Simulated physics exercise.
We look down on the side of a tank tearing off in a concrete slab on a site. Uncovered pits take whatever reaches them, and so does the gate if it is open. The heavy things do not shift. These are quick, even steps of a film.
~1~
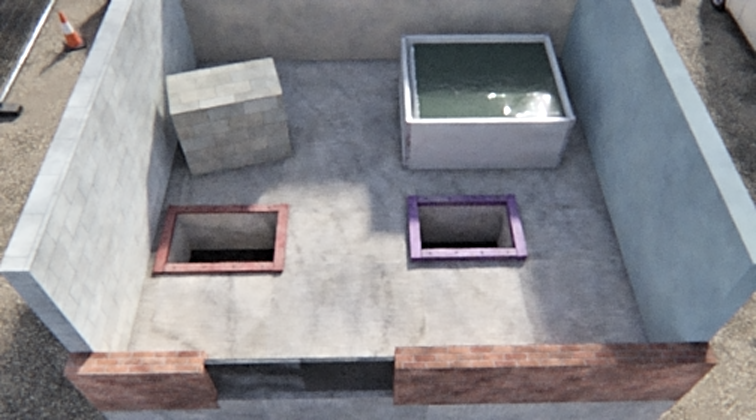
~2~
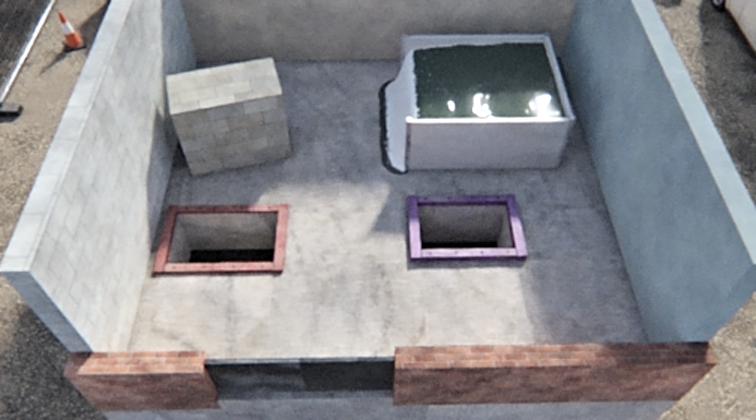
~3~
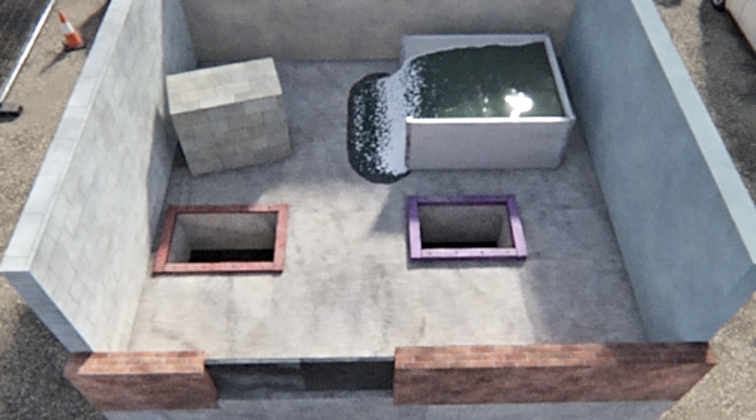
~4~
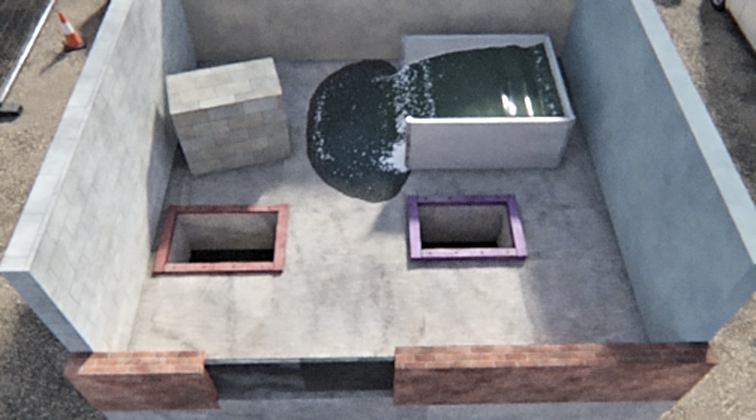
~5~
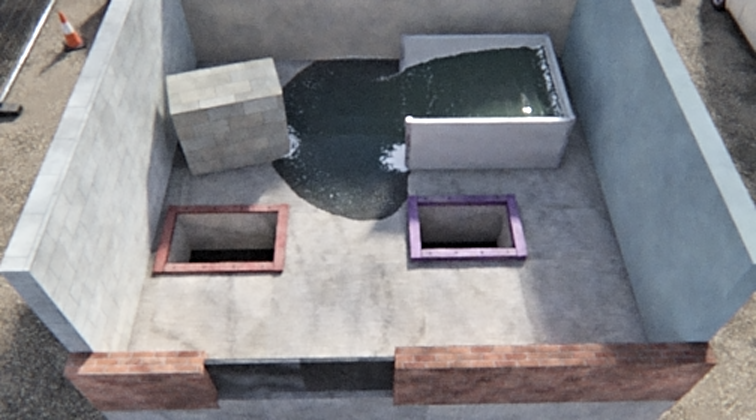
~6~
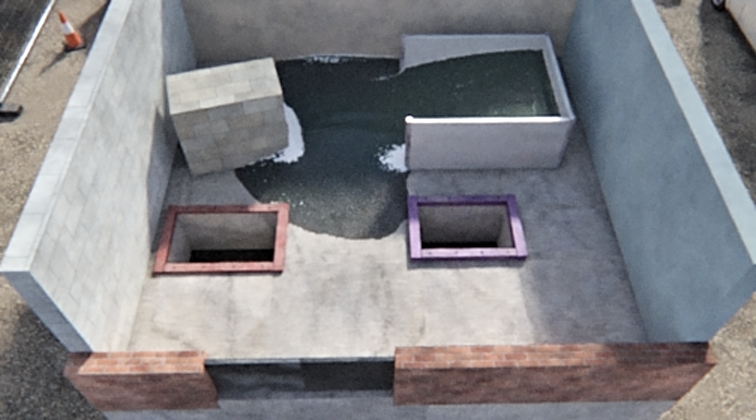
Dark water pouring from the open left side of a raised tank, spreading across a walled concrete slab and around a block.
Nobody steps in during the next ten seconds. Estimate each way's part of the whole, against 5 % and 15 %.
The gate takes under 5 %; the purple pit takes under 5 %; the red pit takes over 15 %.
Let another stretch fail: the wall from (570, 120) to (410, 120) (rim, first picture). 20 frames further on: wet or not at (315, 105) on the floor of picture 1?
Answer: No water.
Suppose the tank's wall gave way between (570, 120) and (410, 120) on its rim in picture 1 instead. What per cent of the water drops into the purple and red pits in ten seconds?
Parts in a hundred: Purple 35, red 15.
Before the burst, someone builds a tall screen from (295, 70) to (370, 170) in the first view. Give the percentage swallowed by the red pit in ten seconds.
In per cent: Red 8.
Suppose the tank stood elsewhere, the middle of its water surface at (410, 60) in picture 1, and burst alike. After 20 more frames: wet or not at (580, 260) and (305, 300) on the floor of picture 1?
In turn: No water, flooded.
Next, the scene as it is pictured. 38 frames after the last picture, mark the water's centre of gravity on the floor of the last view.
At about (363, 155).
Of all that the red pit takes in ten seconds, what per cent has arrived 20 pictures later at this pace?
Close to 65 %.
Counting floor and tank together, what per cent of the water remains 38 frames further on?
Some 78 per cent.
A moment on, water covers 40 % of the floor; the gate 0 %, the purple pit 0 %, the red pit 2 %.
Next, water covers 50 % of the floor; the gate 0 %, the purple pit 0 %, the red pit 8 %.
Then, water covers 60 % of the floor; the gate 0 %, the purple pit 0 %, the red pit 17 %.
Later, water covers 90 % of the floor; the gate 0 %, the purple pit 0 %, the red pit 22 %.
In the end, water covers 95 % of the floor; the gate 0 %, the purple pit 0 %, the red pit 27 %.
